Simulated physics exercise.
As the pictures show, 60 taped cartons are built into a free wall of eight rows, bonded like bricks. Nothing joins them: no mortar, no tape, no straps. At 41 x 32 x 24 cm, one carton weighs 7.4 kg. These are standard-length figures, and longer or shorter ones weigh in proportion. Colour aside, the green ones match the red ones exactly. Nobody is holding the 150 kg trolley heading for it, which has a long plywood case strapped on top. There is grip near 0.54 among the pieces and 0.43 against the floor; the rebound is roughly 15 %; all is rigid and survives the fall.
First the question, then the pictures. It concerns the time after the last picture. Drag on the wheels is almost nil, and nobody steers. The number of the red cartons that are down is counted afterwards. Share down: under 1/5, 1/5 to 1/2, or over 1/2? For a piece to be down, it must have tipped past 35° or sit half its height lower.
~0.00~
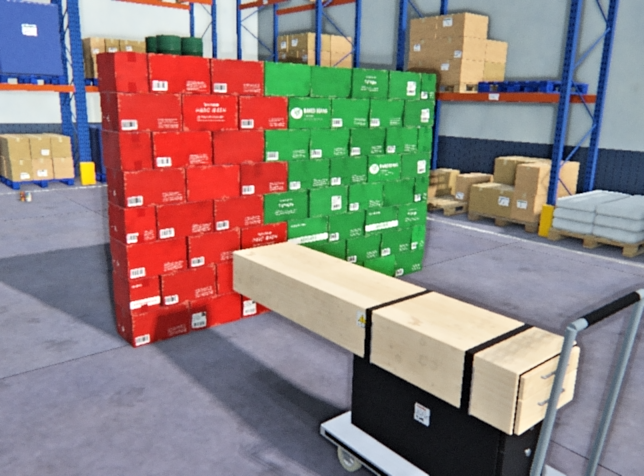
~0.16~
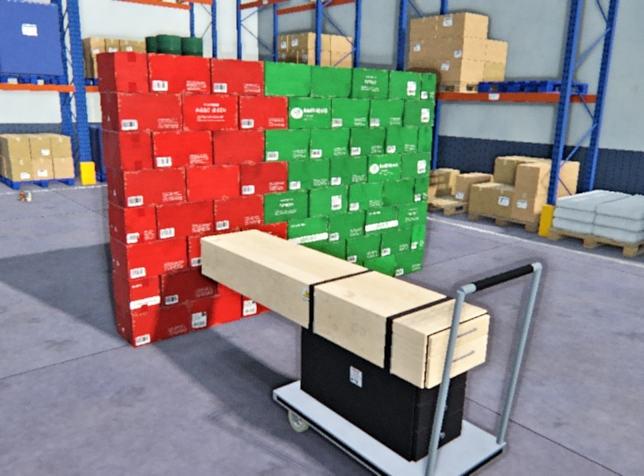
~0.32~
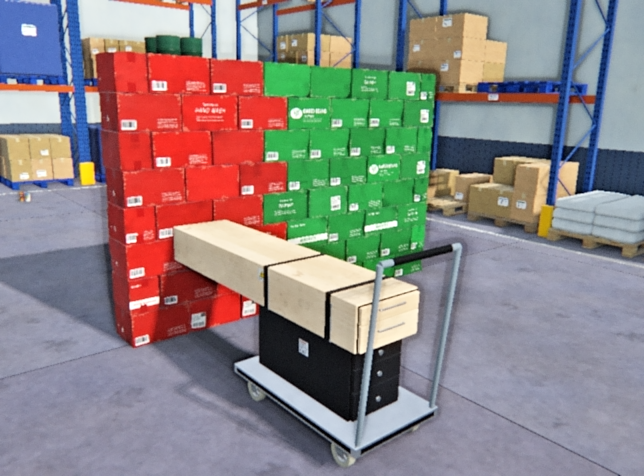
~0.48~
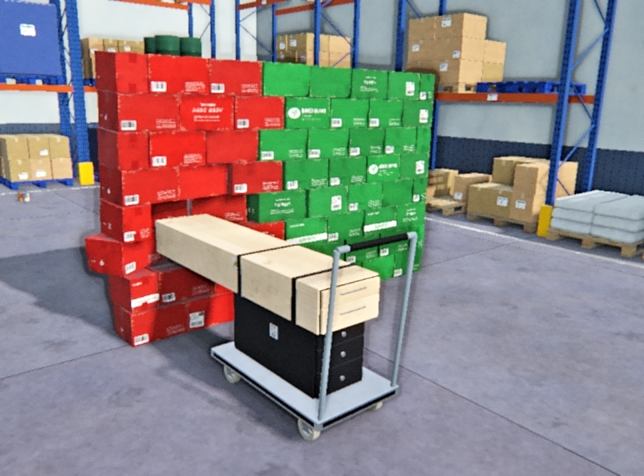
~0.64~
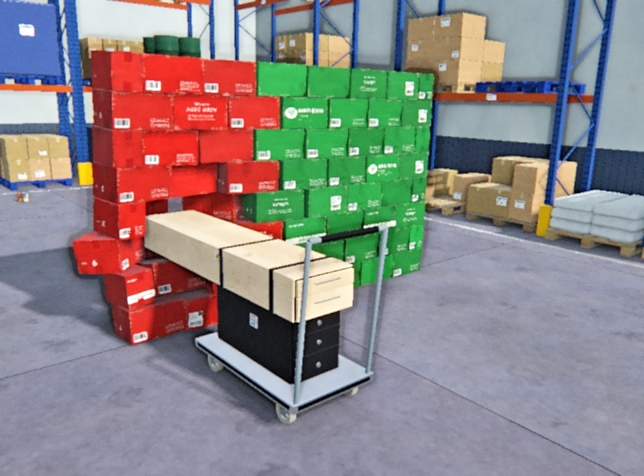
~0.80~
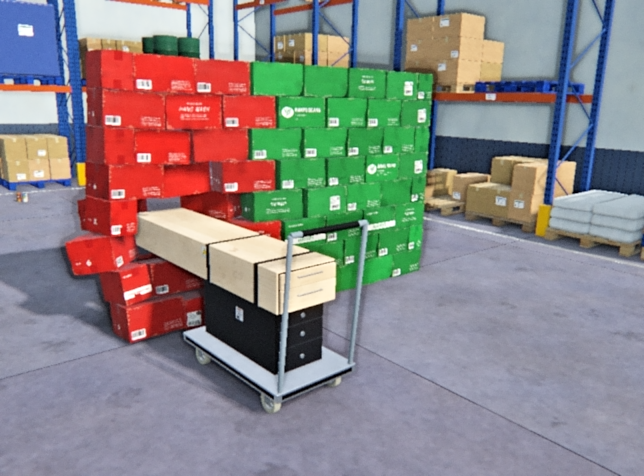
Over 1/2.
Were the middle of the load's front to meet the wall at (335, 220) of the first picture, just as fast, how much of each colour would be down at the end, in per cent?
Then green ends 80 per cent down and red 50 per cent.
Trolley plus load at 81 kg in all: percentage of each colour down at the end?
For green it's 0, for red it's 0 in a hundred.
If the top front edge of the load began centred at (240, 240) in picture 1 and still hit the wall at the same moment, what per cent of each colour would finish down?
Down at the end: Green 0 per cent, red 0 per cent.
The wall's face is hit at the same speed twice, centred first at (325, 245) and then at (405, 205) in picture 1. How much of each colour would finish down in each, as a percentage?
First try then second: Green 0 and 40, red 0 and 0 per cent.
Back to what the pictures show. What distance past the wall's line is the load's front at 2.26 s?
About 95 cm.
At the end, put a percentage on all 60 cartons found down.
Near 35 per cent.
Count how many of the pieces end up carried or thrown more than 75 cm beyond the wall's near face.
Estimate: Roughly 16 of them.
After 1.44 s, load 95 cm past the wall's line, still rolling; 10 of the 24 red cartons down (10 of 60 in all colours); top red carton leaning 20°, 12 cm lower.
After 2.26 s, load 95 cm past the wall's line, stopped; 18 of the 24 red cartons down (22 of 60 in all colours); top red carton leaning 70°, 1.53 m lower.
At rest (4.2 s), load 95 cm past the wall's line, stopped; 18 of the 24 red cartons down (22 of 60 in all colours); top red carton 1.65 m lower; top green carton unmoved. That is 75 per cent. As the last picture would show them, middles, top red carton near (86, 266), top green carton near (390, 86).
